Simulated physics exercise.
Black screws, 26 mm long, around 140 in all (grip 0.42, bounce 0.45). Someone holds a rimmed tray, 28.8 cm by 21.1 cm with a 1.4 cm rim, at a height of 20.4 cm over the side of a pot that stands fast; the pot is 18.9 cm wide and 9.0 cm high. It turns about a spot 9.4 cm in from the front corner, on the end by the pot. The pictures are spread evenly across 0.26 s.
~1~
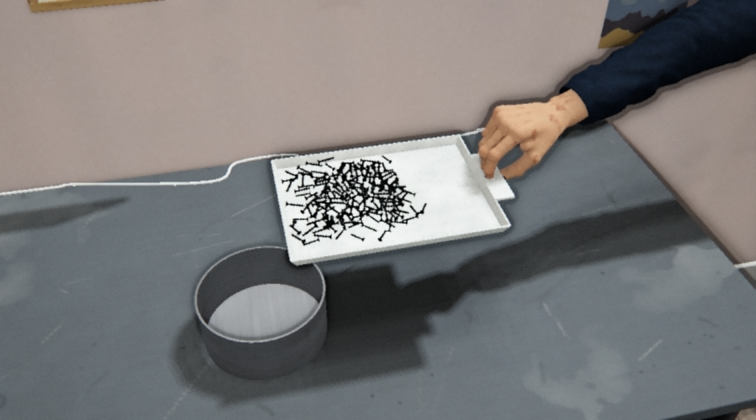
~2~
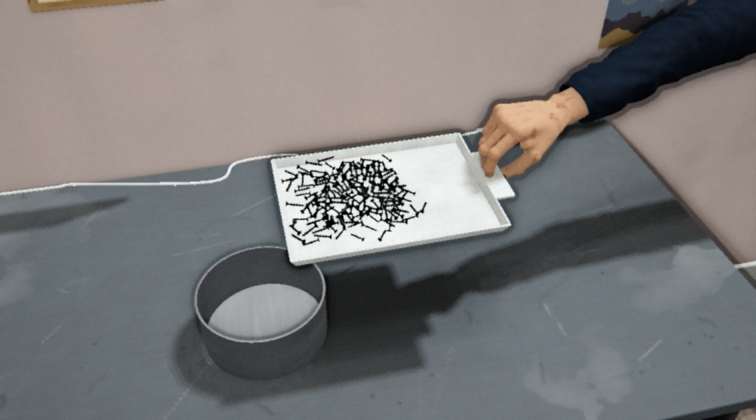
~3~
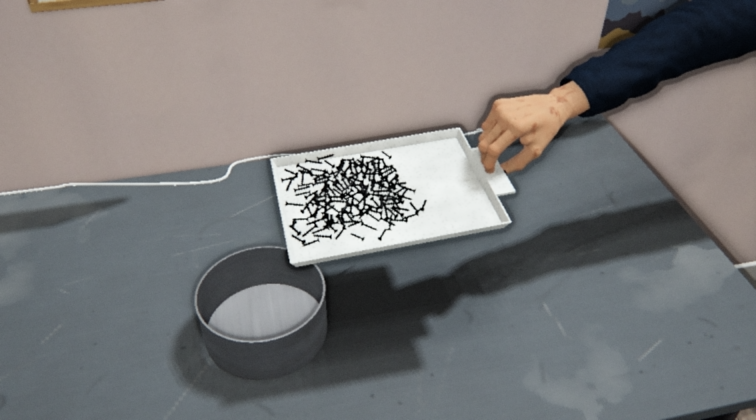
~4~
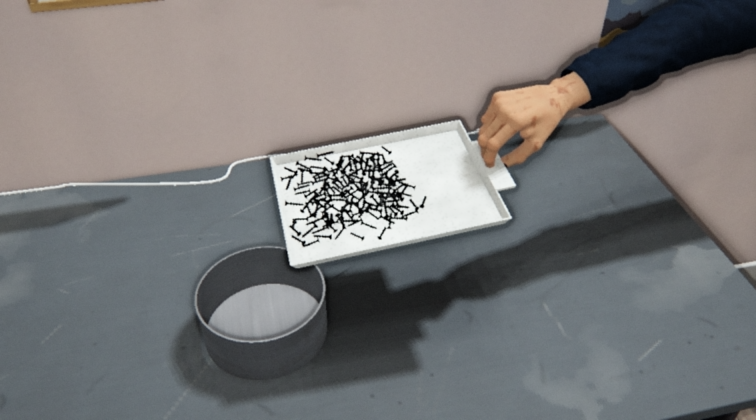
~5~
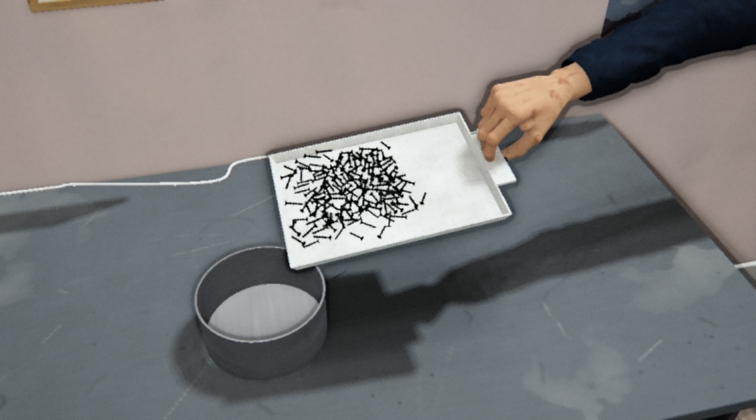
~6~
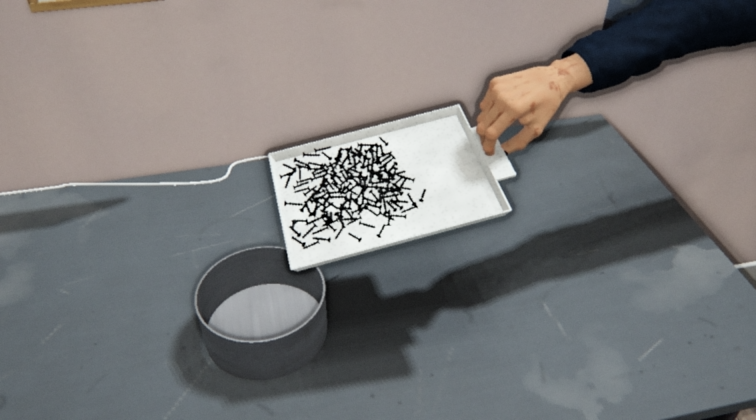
A hand in a dark blue sleeve reaches in from the right over a scuffed grey tabletop against a pale pinkish wall, seen from above at an angle. It grips the tab of a white rimmed tray scattered with small black screws, just behind a round dark grey pot. The hand slowly raises the tray's right end, slanting it toward the left, while the pot and camera stay still.
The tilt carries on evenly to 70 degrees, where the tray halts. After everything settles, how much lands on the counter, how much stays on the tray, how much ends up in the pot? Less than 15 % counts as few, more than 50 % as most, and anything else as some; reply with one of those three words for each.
Here it is: Counter: Some, tray: Few, pot: Most.
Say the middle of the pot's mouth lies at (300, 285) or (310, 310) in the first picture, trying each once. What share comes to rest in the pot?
About 90 and 100 per cent.
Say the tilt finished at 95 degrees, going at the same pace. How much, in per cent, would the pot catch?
65 per cent.
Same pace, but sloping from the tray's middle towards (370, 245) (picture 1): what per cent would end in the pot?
About 35 per cent.
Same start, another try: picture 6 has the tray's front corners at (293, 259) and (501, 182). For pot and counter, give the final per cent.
Pot: 80, counter: 15.
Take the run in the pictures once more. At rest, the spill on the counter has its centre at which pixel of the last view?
About (316, 381).
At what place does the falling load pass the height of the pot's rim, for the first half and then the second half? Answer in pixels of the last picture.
The first half passes near (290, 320) and the second half near (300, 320).
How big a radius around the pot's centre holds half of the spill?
Roughly 14 cm from the centre.
Then, 0.48 s after the last picture, tilt 39 degrees; the tray holds 100 %, the pot 0 %.
Then, 0.81 s after the last picture, tilt 58 degrees; the tray holds 70 %, the pot 10 %.
Then, 1.22 s after the last picture, tilt 70 degrees; the tray holds 10 %, the pot 60 %.
In the end, counter 30 %, tray 0 %, pot 70 %.
